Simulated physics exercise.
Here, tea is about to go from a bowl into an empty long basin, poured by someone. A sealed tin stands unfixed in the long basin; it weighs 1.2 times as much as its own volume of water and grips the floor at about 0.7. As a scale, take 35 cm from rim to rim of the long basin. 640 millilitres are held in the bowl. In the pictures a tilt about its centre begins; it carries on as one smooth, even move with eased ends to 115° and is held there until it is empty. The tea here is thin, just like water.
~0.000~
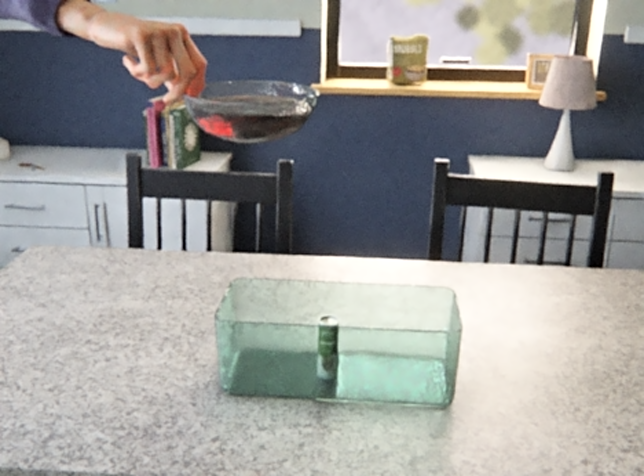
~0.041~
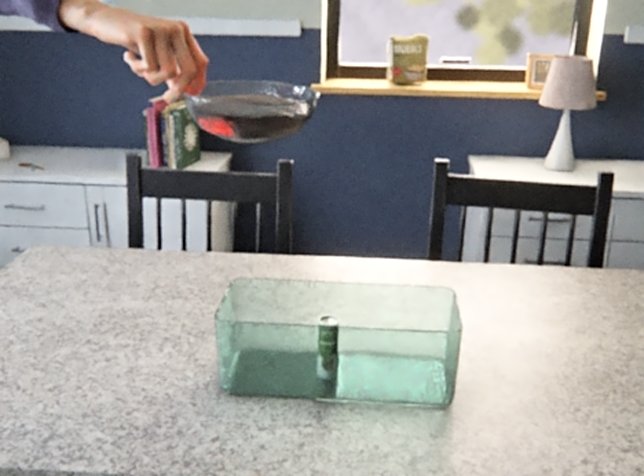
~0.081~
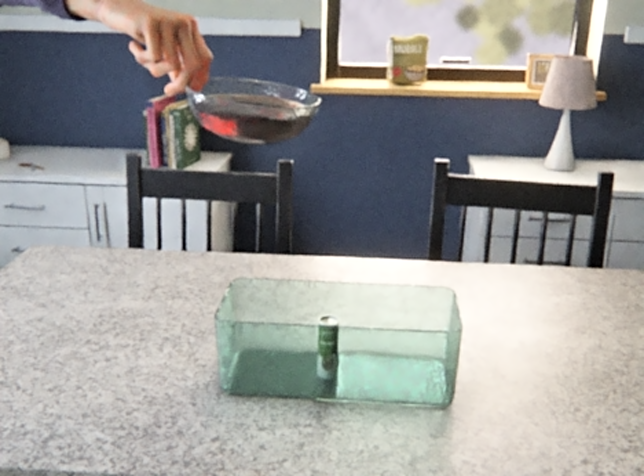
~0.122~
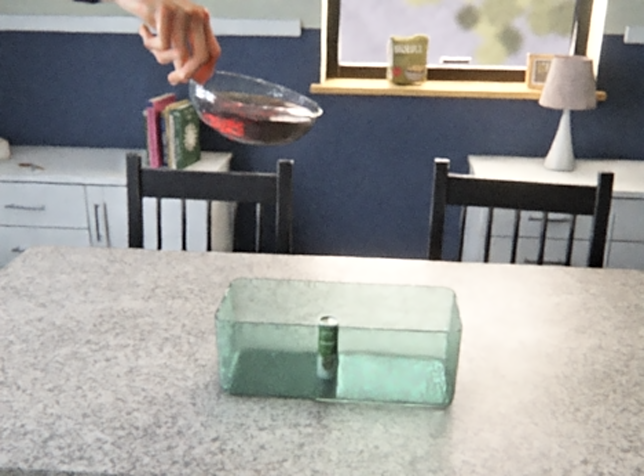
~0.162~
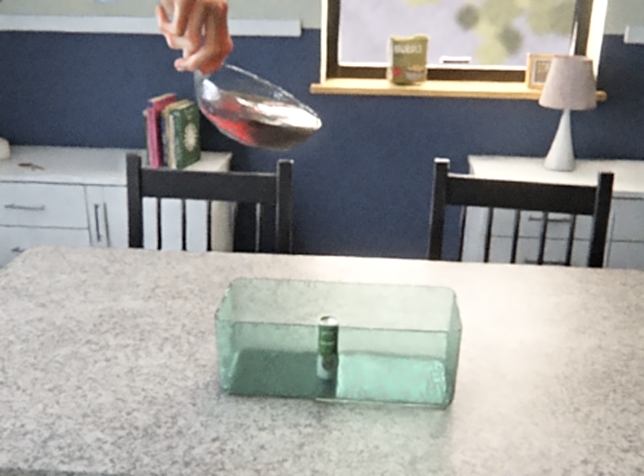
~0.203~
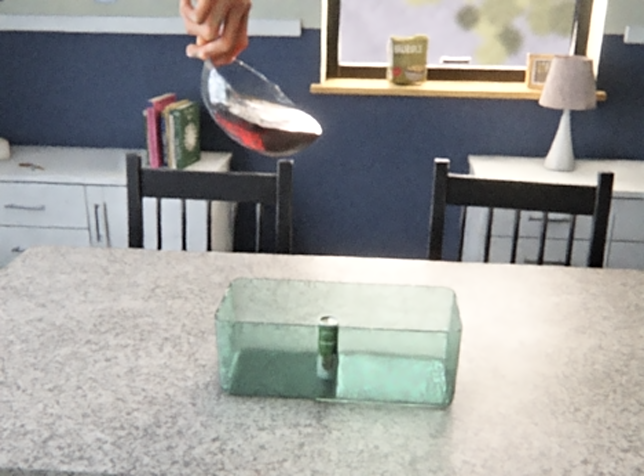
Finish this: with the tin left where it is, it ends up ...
It ends up knocked over.
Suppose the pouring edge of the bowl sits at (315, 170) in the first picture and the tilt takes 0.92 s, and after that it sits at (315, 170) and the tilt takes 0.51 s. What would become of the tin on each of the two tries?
Run one: It does not tip. Run two: It does not tip.
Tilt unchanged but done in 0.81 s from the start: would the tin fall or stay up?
Outcome - the tin remains standing.
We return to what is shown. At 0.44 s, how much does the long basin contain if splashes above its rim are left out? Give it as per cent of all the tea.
Roughly 18 percent of it.
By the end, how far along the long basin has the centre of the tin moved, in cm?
Around 7.0 cm.
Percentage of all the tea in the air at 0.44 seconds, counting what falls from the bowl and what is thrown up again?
About 82 per cent.
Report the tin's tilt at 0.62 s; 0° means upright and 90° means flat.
I'd put it at close to 20 degrees off upright.
By 0.44 s the tilt is 110° and 0 per cent is still to pour; the tin stands where it began.
By 0.62 s the tilt is 115° and 0 per cent is still to pour; the tin leans 21°.
By 0.81 s the tilt is 115° and 0 per cent is still to pour; the tin lies on its side.
By 1.01 s the tilt is 115° and 0 per cent is still to pour; the tin lies on its side.
At rest the tin lies on its side.
